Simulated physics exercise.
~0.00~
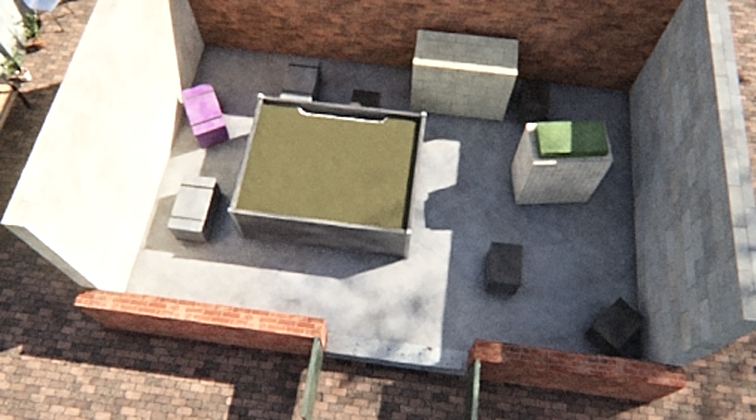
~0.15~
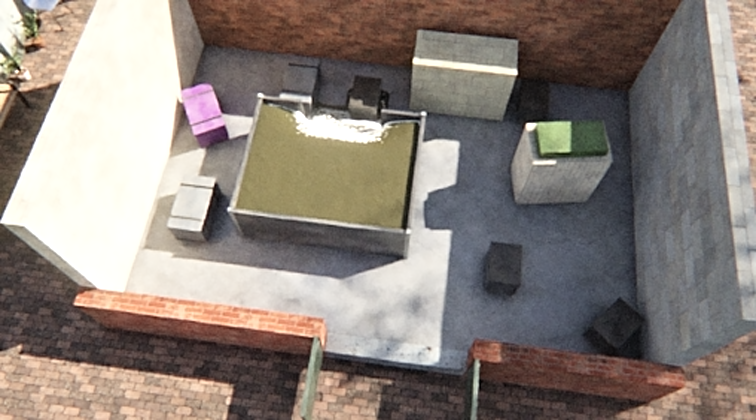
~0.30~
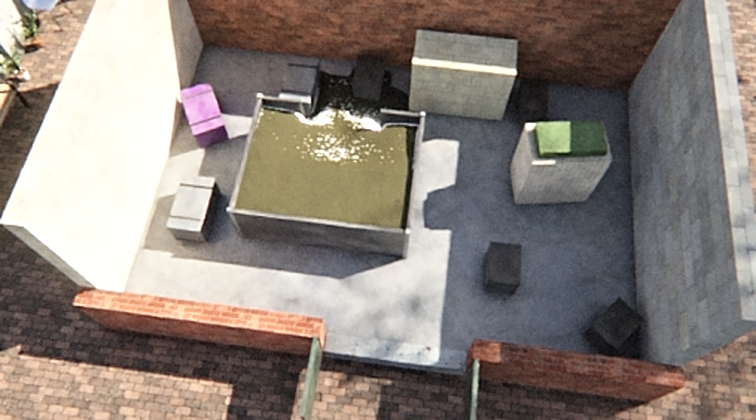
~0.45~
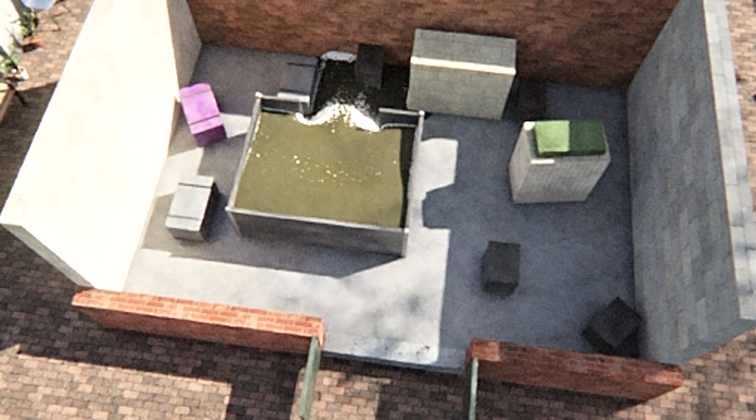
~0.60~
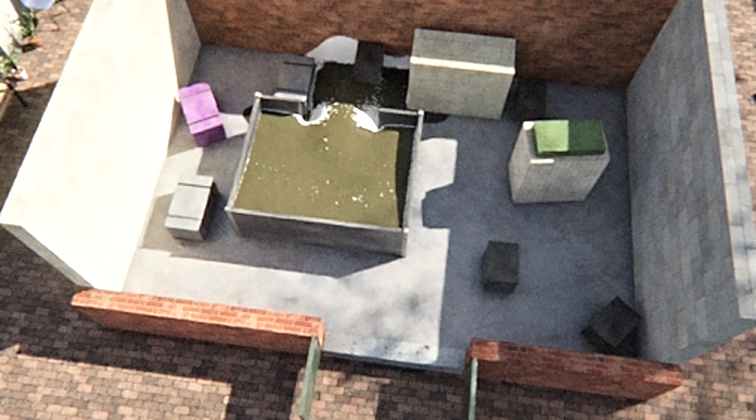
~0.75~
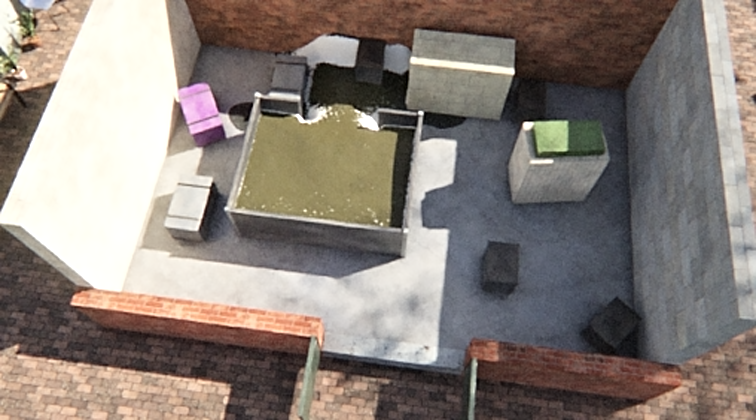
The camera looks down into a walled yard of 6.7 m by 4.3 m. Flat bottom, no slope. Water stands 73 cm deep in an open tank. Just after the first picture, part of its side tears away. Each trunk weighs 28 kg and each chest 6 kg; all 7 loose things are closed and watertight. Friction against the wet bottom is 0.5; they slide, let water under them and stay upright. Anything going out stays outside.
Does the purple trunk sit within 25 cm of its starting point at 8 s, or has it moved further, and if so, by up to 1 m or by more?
It moves more than 1 m.
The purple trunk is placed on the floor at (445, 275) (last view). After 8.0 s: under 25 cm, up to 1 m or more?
Short answer: It drifts a great distance.
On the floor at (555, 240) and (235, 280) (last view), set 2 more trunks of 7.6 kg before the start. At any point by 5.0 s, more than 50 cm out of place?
So it goes behind the line, then across the line.
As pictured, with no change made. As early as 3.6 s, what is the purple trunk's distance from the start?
Displacement by then near 150 cm.
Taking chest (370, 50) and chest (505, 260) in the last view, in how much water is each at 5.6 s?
I'd estimate 17 cm for the first and 3 cm for the second.
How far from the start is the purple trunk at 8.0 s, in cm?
About 500 cm.
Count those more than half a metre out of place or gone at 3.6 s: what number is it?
Count: 5.
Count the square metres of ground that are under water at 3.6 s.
Around 21 m2 of it.
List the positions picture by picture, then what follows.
In the first frame, the purple trunk at (202, 108), on the bottom; 3.7 m2 under water; 0 of 7 have shifted.
In the second frame, the purple trunk at (202, 108) rests on the ground; 4.4 m2 under water; 1 of 7 have shifted.
In the third frame, the purple trunk at (201, 108), on the bottom; water covers 5.2 m2; 1 of 7 have shifted.
In the fourth frame, the purple trunk at (200, 107) rests on the ground; water covers 6.0 m2; 1 of 7 have shifted.
In the fifth frame, the purple trunk at (199, 107) rests on the ground; 6.2 m2 under water; 1 of 7 have shifted.
In the sixth frame, the purple trunk at (199, 107) rests on the ground; 6.6 m2 under water; 2 of 7 have shifted.
After 1.6 s the purple trunk is near (199, 107), 0.0 m from its start, aground; 0 of 7 are out; 1 afloat.
After 3.6 s the purple trunk is near (202, 205), 1.6 m from its start, afloat; 0 of 7 are out; 4 afloat.
After 5.6 s the purple trunk is near (255, 268), 2.7 m from its start, aground; 0 of 7 are out; 4 afloat.
After 8.0 s the purple trunk is near (507, 263), 4.8 m from its start, afloat; 0 of 7 are out; 7 afloat.
